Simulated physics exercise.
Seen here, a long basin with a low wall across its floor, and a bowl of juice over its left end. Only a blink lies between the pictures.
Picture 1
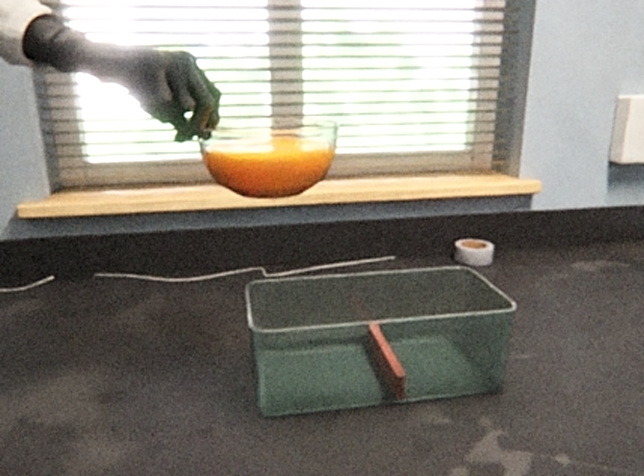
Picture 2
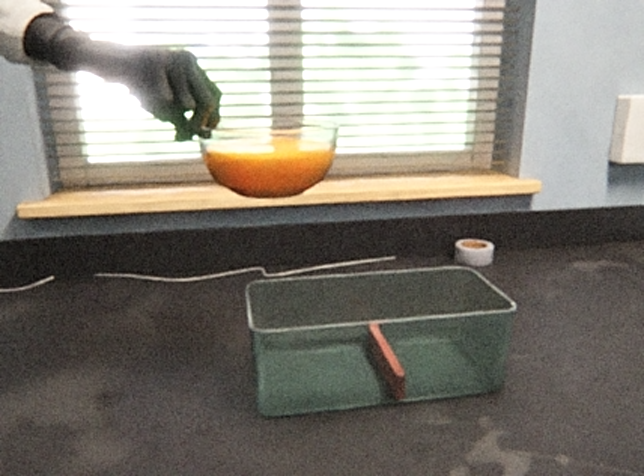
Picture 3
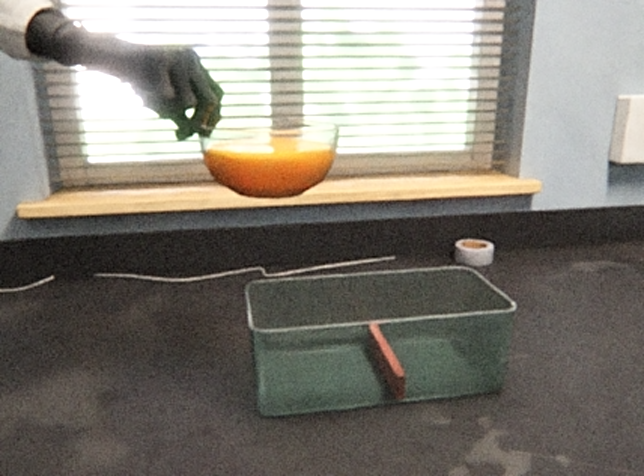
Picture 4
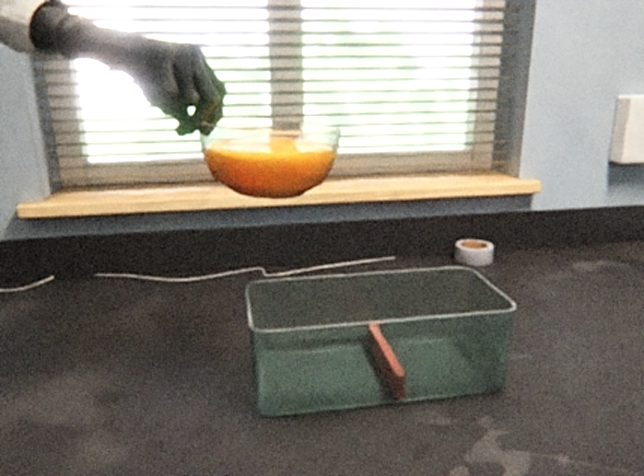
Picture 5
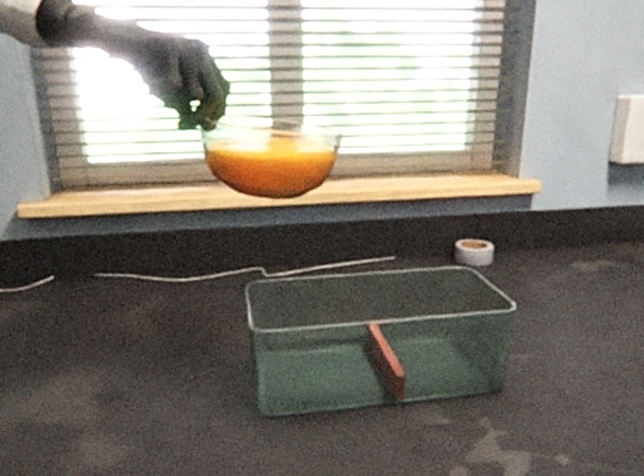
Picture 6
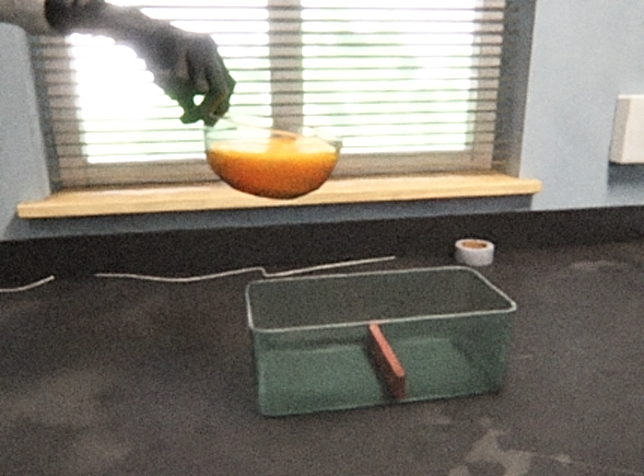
On a dark counter by a window with blinds, a gloved hand held a glass bowl of orange liquid above the left end of a clear, divided basin and slowly tilted it slightly rightward.
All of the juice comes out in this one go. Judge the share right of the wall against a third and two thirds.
The share right of the wall is between a third and two thirds.
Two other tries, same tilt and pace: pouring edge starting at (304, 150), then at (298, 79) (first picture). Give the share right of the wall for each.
About 10 and 15 per cent.
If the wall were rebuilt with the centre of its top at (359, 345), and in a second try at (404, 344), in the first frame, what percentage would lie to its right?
First some 85, then 20 per cent.
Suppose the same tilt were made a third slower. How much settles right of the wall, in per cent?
Near 60 %.
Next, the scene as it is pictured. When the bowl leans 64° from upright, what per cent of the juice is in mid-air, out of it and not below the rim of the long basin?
Close to 35 per cent.
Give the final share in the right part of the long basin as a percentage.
Some 55 per cent.
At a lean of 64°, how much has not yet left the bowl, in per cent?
Close to 60 per cent.
A moment on, the bowl is tipped part way and 58 per cent is still to pour, 3 is left of the wall and 2 right of it.
Next, the bowl is tipped on its side and 9 per cent is still to pour, 21 is left of the wall and 51 right of it.
Then the bowl is tipped on its side and 0 per cent is still to pour, 44 is left of the wall and 54 right of it.
Later the bowl is tipped on its side and 0 per cent is still to pour, 45 is left of the wall and 54 right of it.
In the end 45 per cent lies left of the wall, 54 right of it and 1 outside.
